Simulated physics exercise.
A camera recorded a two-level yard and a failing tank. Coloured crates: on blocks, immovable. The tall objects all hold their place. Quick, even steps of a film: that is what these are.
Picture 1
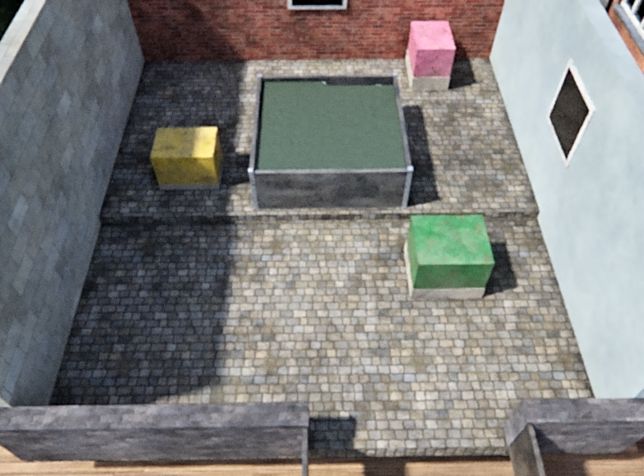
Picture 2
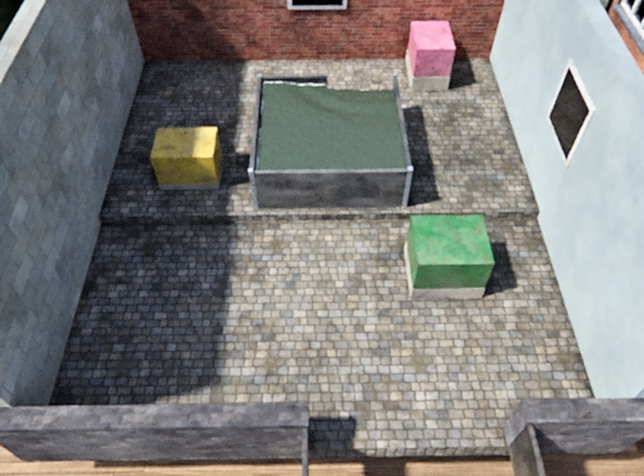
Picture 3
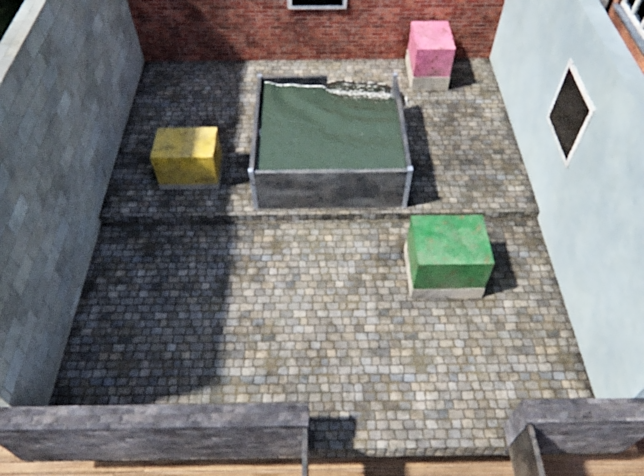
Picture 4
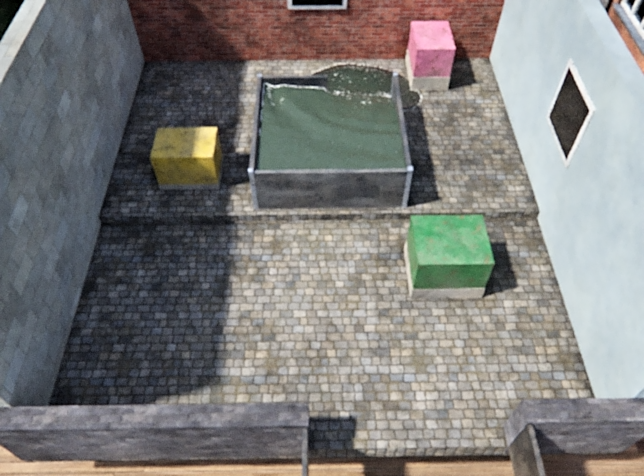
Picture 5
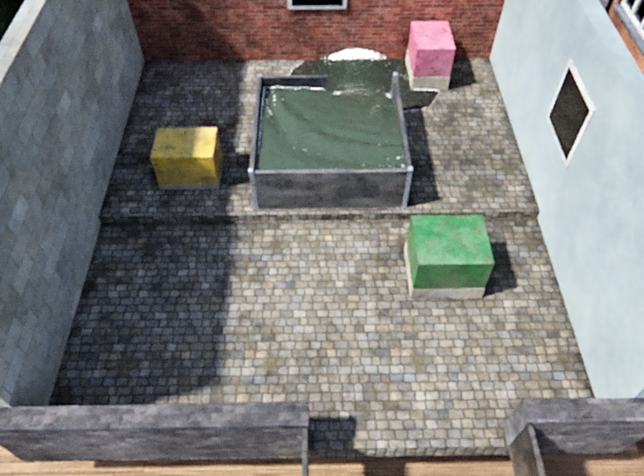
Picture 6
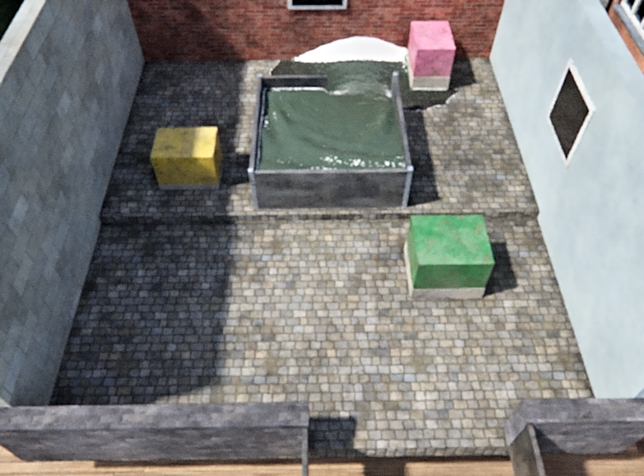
Walled cobbled yard with yellow, green and pink crates, water pouring from an open tank's far side and spreading behind it.
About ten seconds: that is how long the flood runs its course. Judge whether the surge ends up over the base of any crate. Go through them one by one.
At the end, most likely the yellow crate gets water on it; most likely the pink crate gets water on it; most likely the green crate remains untouched.
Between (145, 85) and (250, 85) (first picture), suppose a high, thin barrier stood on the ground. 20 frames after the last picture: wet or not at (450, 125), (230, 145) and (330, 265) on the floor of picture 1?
As listed: Covered, awash, clear.
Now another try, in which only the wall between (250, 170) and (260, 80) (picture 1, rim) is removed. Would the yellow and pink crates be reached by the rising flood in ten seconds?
Yellow gets drenched; pink stays untouched.
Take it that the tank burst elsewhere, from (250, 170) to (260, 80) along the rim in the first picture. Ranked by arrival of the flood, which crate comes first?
That would be the yellow one.
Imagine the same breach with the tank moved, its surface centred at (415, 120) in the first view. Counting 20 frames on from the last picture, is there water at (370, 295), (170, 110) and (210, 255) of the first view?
Untouched, submerged, untouched.
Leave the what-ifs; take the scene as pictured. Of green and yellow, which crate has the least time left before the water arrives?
The one in yellow.
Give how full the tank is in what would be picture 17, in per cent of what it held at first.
Roughly 56 %.
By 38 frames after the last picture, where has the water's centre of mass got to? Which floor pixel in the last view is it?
The centre of mass sits at about (300, 158).
A moment on, water covers 10 % of the floor; the yellow crate not reached, the pink crate water round its plinth, the green crate not reached.
Next, water covers 25 % of the floor; the yellow crate not reached, the pink crate water round its plinth, the green crate not reached.
Then, water covers 45 % of the floor; the yellow crate water round its plinth, the pink crate water round its plinth, the green crate not reached.
Later, water covers 75 % of the floor; the yellow crate water round its plinth, the pink crate water round its plinth, the green crate water round its plinth.
In the end, water covers 95 % of the floor; the yellow crate was topped, the pink crate was topped, the green crate stayed above the water.
